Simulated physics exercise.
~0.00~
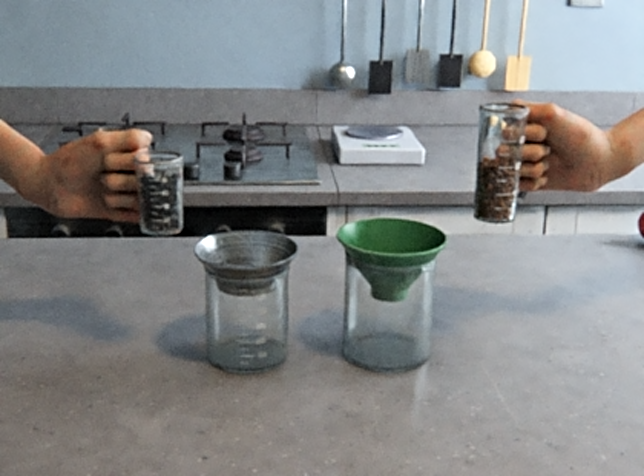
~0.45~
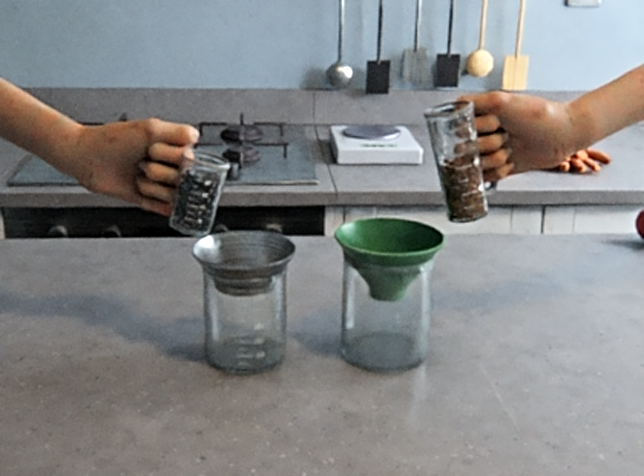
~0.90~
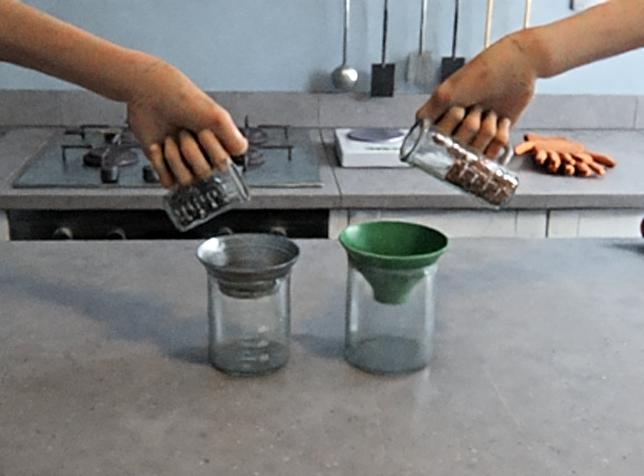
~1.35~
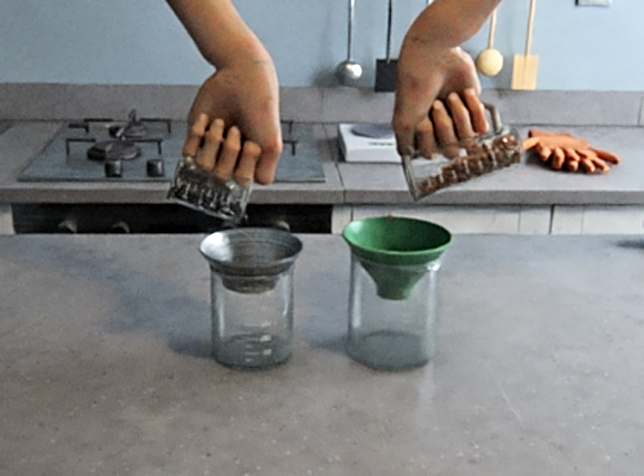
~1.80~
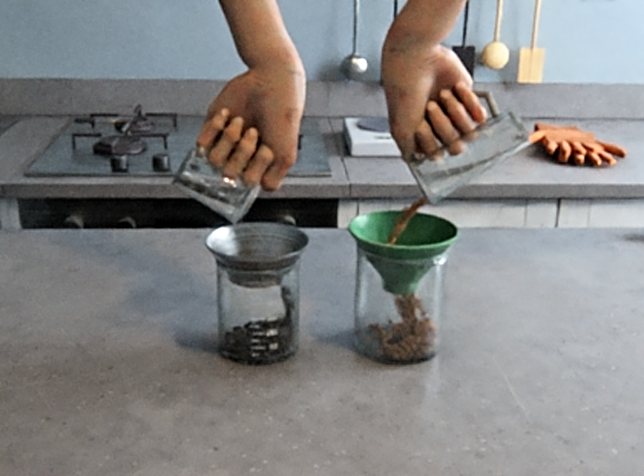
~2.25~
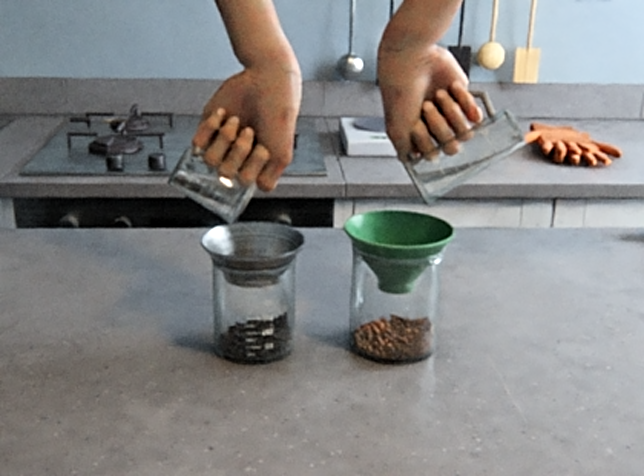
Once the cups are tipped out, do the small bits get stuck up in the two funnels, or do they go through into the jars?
They go through on both sides. The dark bits on the left and the brown bits on the right all end up down in their jars.
